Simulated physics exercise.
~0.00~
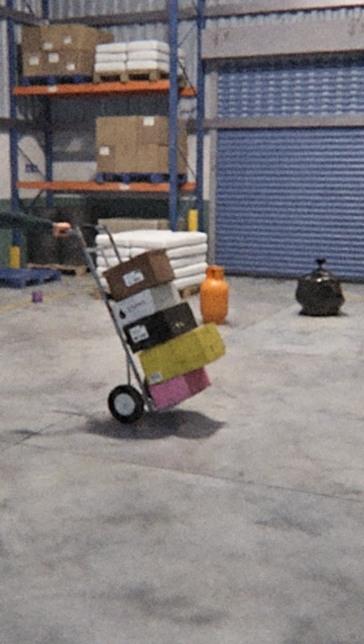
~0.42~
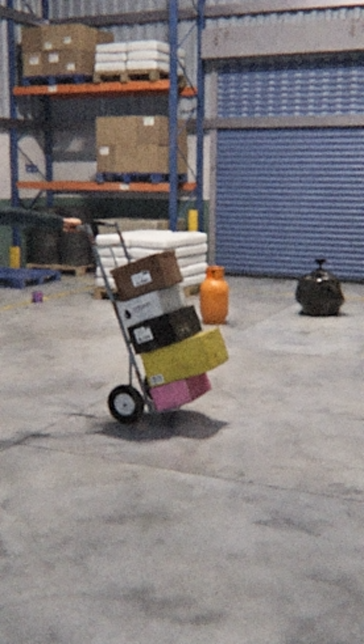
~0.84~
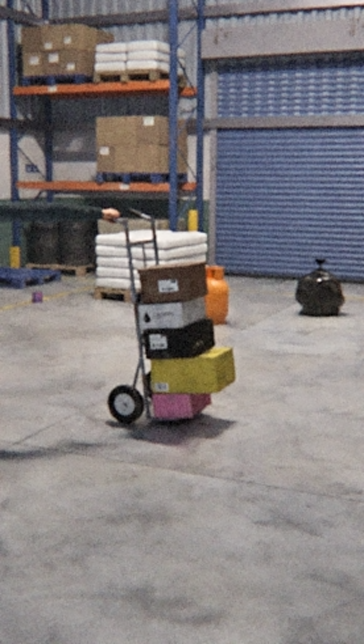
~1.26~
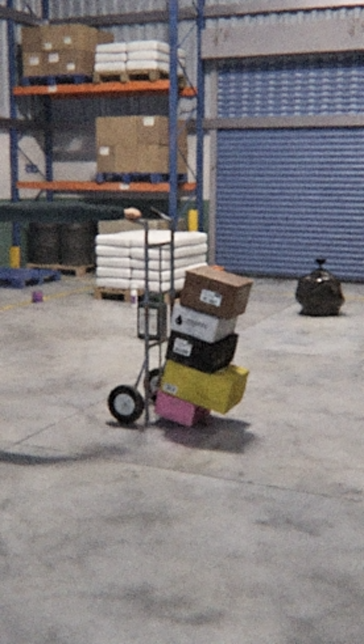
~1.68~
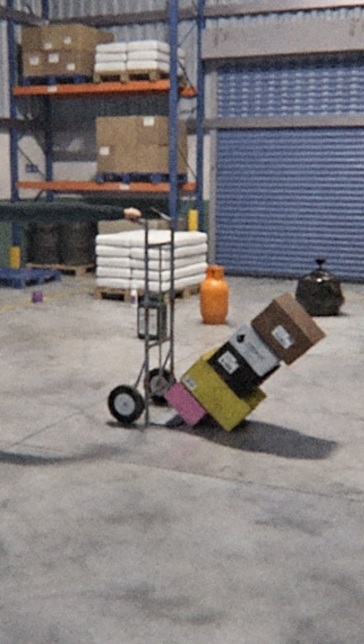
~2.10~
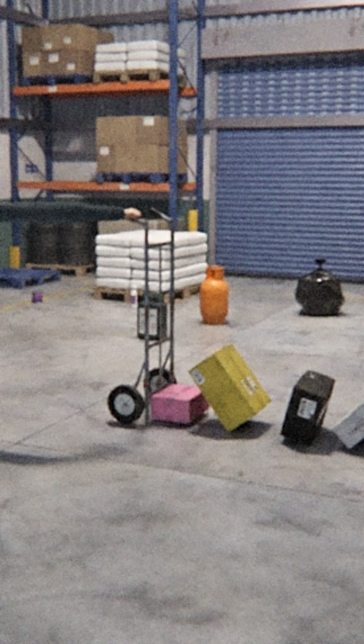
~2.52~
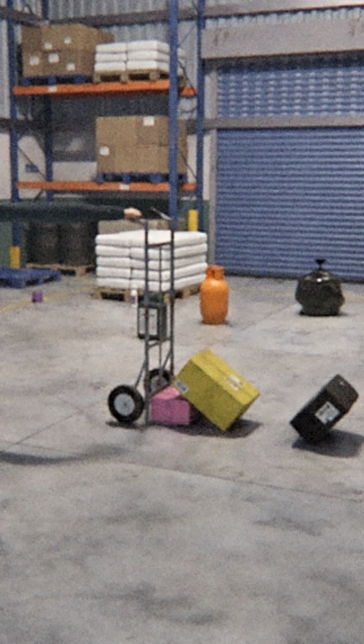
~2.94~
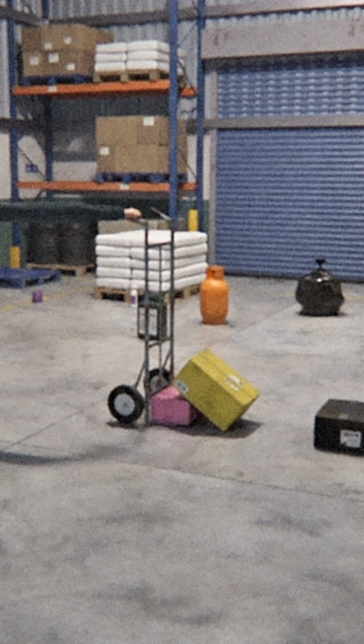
Warehouse floor, a tilted hand truck swinging upright and its five stacked boxes toppling right, yellow left leaning on pink, black lying apart.
